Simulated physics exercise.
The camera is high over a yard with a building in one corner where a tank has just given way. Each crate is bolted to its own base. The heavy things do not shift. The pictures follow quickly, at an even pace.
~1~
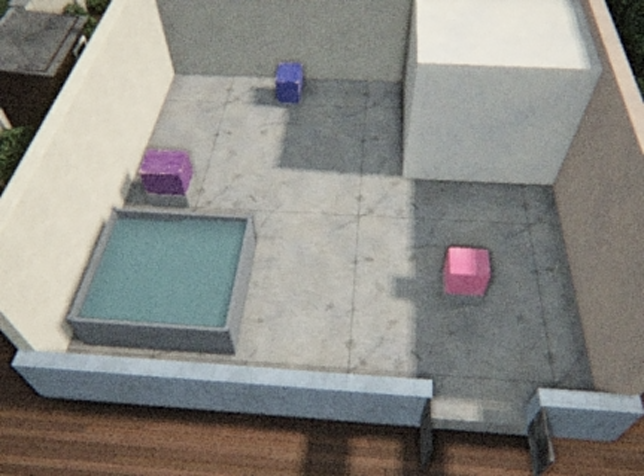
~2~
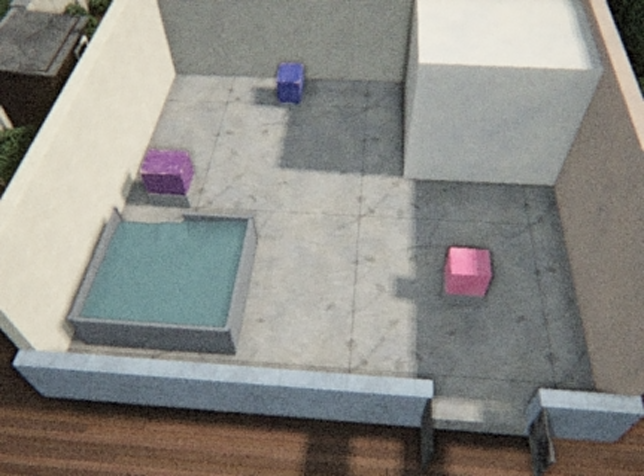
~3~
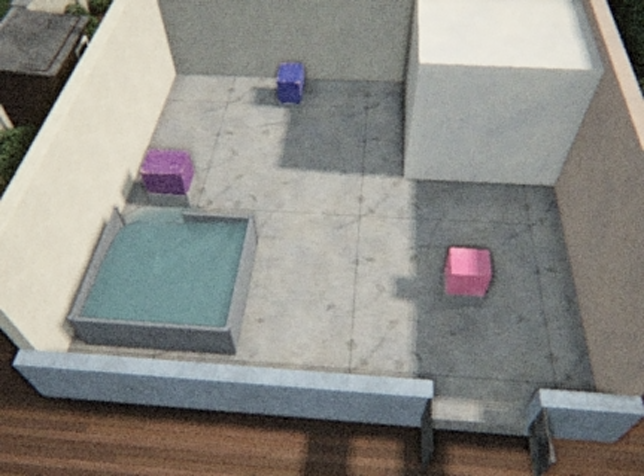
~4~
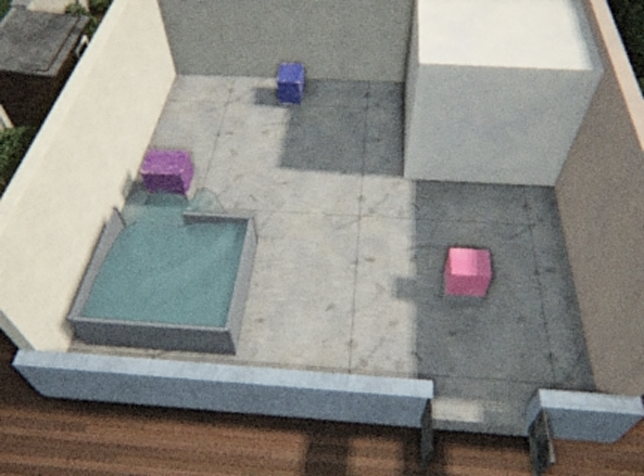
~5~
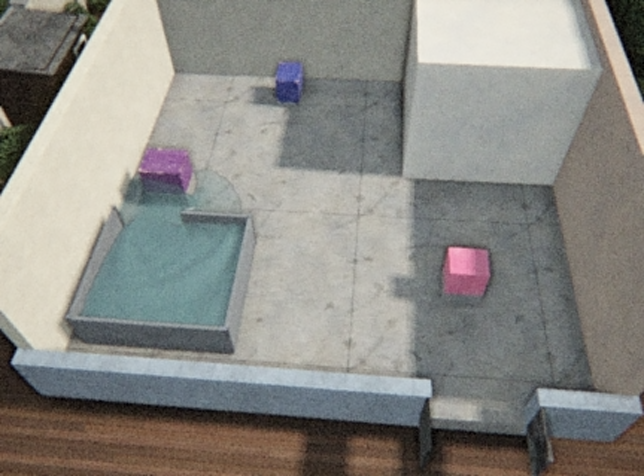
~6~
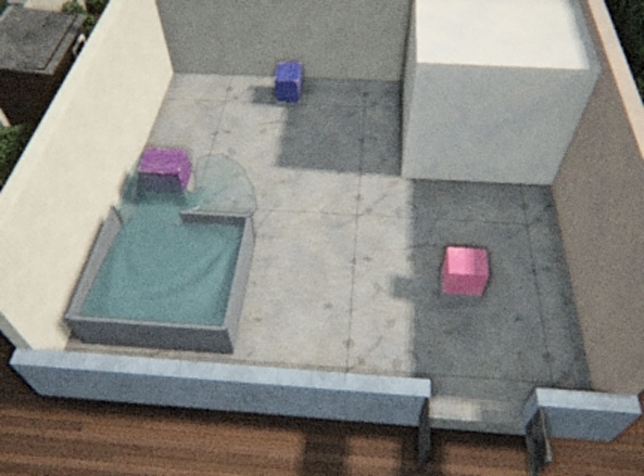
Water pours through a gap in the open tank's far side and spreads past the purple box.
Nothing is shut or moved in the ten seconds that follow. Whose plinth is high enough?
The blue crate gets wet; the purple crate gets wet; the pink crate stays dry.
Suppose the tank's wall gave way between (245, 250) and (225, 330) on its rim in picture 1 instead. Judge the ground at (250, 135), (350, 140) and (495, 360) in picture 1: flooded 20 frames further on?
As listed: Not flooded, free of water, covered.
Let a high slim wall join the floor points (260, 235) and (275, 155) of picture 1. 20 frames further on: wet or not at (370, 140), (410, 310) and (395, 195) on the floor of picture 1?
In that order: No water, free of water, clear.
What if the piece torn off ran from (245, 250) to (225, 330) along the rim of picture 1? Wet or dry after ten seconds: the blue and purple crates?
One by one: Blue crate stays dry, purple crate is safe.
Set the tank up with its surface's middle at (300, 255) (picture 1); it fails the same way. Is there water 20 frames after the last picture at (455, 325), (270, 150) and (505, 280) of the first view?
One after the other: Not flooded, awash, no water.
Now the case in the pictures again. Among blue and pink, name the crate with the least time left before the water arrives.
It is the crate marked blue.
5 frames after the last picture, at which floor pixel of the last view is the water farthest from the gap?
Near (171, 81).
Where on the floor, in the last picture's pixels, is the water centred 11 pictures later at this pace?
I would point to (183, 241).
A moment on, water covers 20 % of the floor; the blue crate not reached, the purple crate water round its plinth, the pink crate not reached.
Next, water covers 45 % of the floor; the blue crate water round its plinth, the purple crate water round its plinth, the pink crate not reached.
Then, water covers 65 % of the floor; the blue crate water round its plinth, the purple crate water round its plinth, the pink crate water round its plinth.
Later, water covers 85 % of the floor; the blue crate water round its plinth, the purple crate water round its plinth, the pink crate water round its plinth.
In the end, water covers 100 % of the floor; the blue crate was topped, the purple crate was topped, the pink crate stayed above the water.
